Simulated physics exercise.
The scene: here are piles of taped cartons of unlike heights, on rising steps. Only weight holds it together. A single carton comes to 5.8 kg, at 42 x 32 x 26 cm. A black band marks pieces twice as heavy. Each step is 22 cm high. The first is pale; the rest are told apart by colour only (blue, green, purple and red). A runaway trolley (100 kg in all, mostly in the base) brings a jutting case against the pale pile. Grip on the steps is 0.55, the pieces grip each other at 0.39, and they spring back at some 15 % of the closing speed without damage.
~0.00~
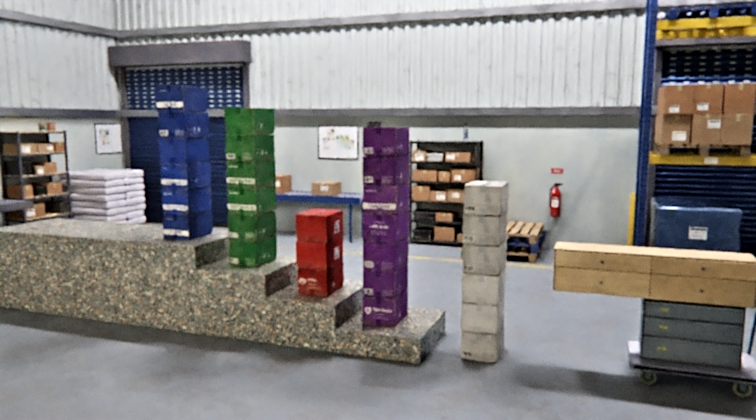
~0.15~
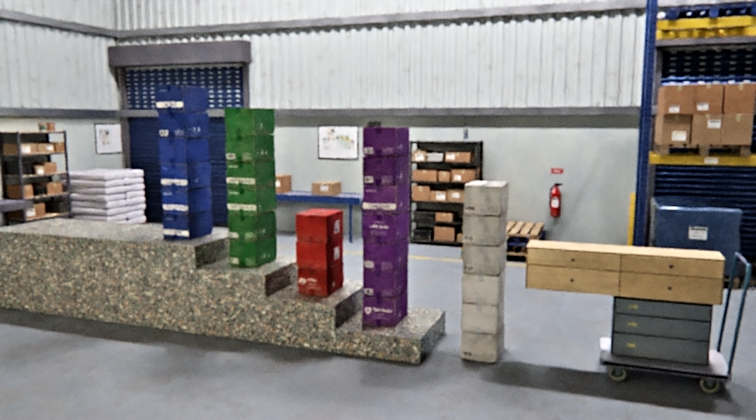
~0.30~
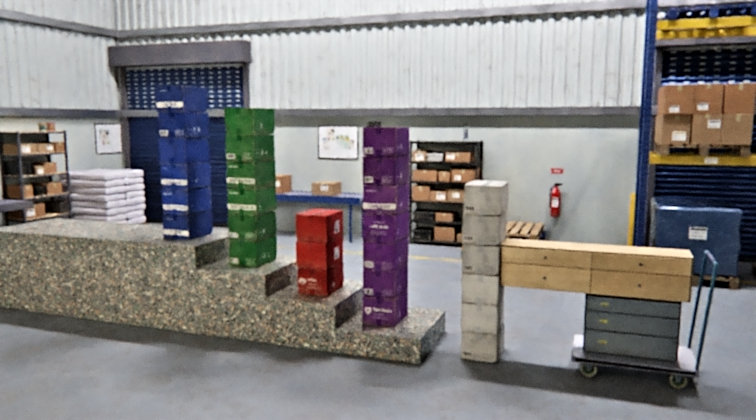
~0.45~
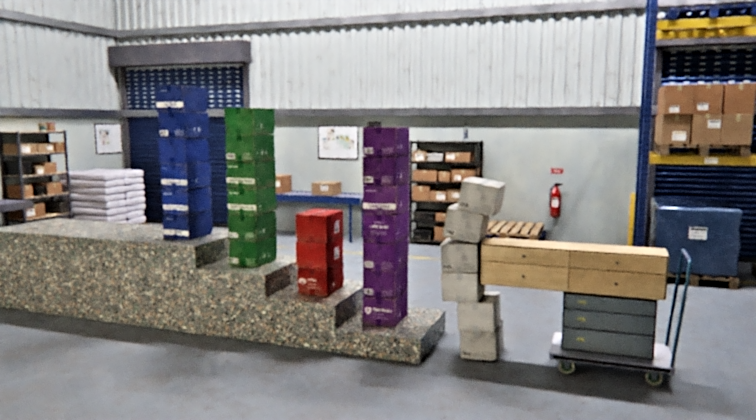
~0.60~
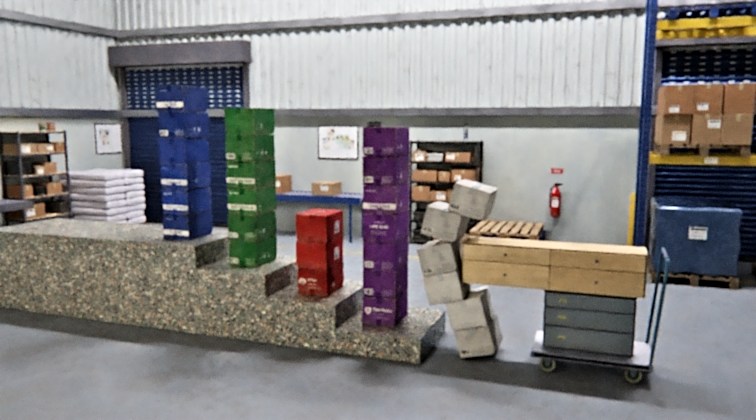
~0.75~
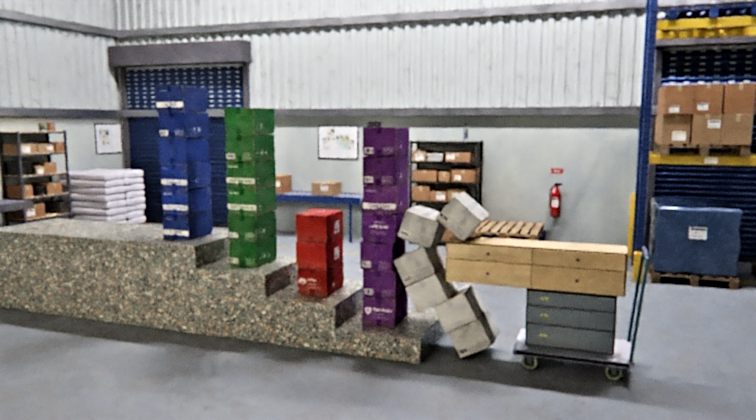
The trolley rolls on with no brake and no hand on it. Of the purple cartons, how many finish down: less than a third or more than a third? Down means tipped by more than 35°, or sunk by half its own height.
Ending down: More than a third.
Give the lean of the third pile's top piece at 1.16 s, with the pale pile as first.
About 0°.
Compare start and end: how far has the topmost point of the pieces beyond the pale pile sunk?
Some 90 cm lower.
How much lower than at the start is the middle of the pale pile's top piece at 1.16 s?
Some 20 cm lower.
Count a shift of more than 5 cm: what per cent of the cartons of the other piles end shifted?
It is 95 per cent.
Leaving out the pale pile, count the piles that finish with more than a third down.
3 in all.
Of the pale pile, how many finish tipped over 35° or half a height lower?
6 of them.
By 1.16 s, 6 of the pale pile down; none of the 7 purple cartons down (0 of 22 in all colours); top purple carton moved 18 cm.
By 2.10 s, 6 of the pale pile down; 6 of the 7 purple cartons down (6 of 22 in all colours); top purple carton tilted 34°, 24 cm lower; top red carton tilted 27°.
By 3.58 s, 6 of the pale pile down; 4 of the 7 purple cartons down (9 of 22 in all colours); top purple carton tilted 37°, 52 cm lower; top green carton tilted 38°, 23 cm lower.
By 4.16 s, 6 of the pale pile down; 4 of the 7 purple cartons down (15 of 22 in all colours); top purple carton tilted 46°, 57 cm lower; top blue carton on its side.
When it is over (5.6 s), 6 of the pale pile down; 4 of the 7 purple cartons down (15 of 22 in all colours); top purple carton tilted 46°, 57 cm lower; top blue carton on its side. That is 57 per cent. In pixels of the last frame, middles, top purple carton near (237, 196), top blue carton near (7, 275).
